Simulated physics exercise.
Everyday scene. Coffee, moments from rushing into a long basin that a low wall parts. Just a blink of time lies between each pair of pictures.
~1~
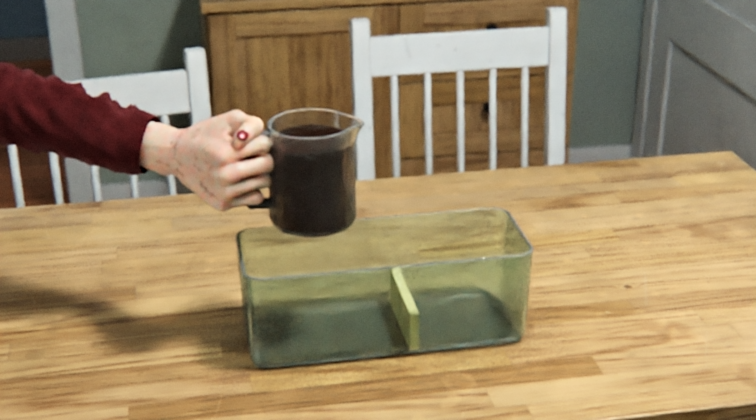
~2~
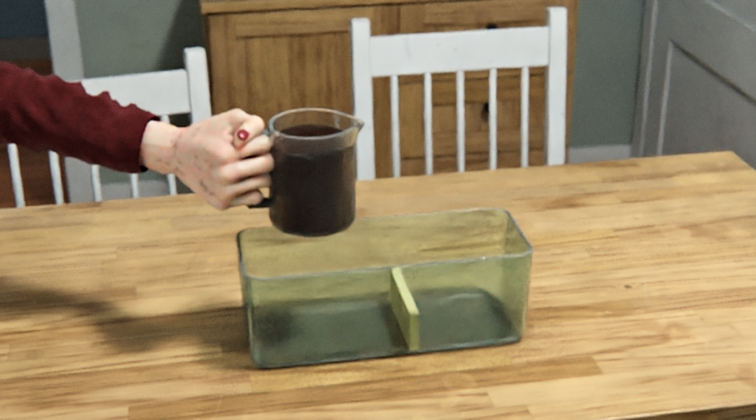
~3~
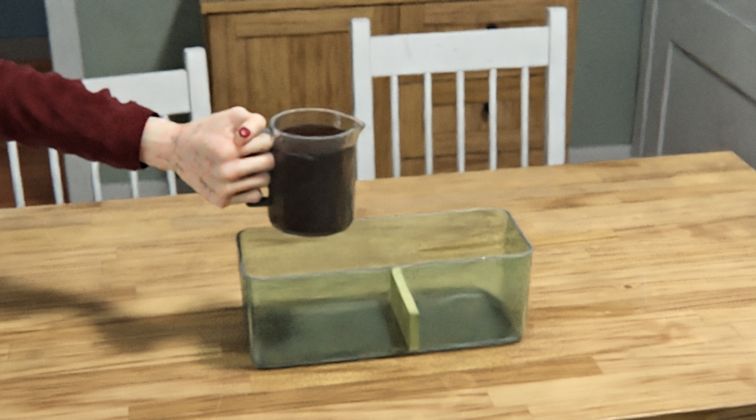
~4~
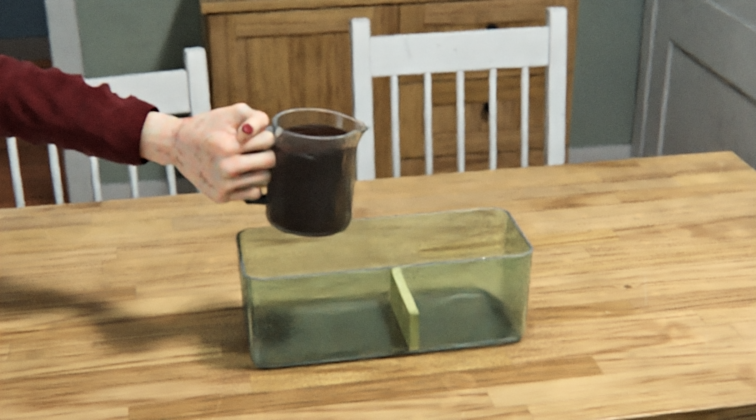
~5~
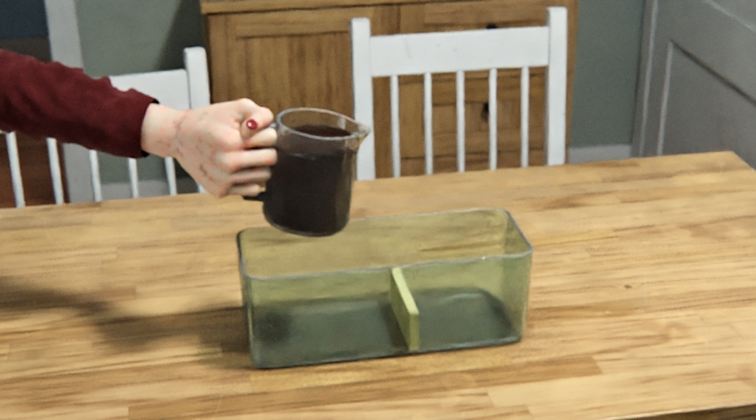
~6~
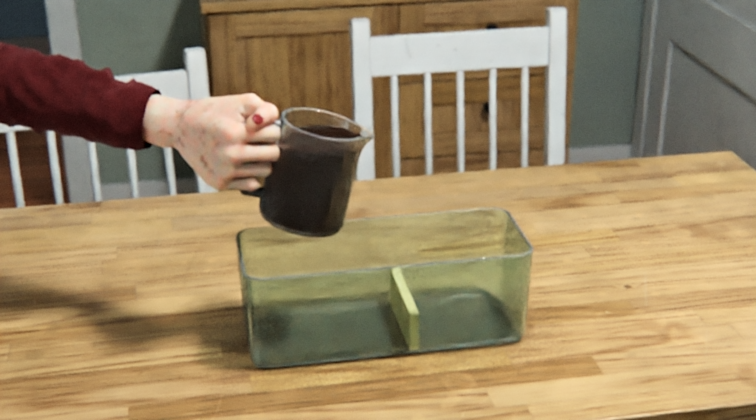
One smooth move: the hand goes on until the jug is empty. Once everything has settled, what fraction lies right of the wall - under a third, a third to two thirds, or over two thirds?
The share right of the wall falls into the top range, past two thirds.
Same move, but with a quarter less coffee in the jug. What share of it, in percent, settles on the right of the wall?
Some 70 parts in a hundred, give or take.
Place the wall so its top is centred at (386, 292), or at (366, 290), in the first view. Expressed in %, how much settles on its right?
Roughly 95 % and then 100 %.
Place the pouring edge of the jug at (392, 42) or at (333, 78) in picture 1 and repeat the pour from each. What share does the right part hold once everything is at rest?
Roughly 95 % and 60 %.
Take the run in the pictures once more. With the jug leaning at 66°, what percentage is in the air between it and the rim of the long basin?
Estimated: 10 per cent or thereabouts.
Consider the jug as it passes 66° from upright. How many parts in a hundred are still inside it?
It still holds around 80 per cent there.
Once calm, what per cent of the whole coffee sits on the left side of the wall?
Share: Roughly 20 %.
A moment on, the jug is tipped part way and 82 per cent is still to pour, 0 is left of the wall and 7 right of it.
Next, the jug is tipped on its side and 32 per cent is still to pour, 3 is left of the wall and 52 right of it.
Then the jug is tipped right over and 4 per cent is still to pour, 14 is left of the wall and 79 right of it.
Later the jug is tipped right over and 0 per cent is still to pour, 20 is left of the wall and 80 right of it.
Finally, 20 per cent lies left of the wall, 80 right of it and 1 outside.
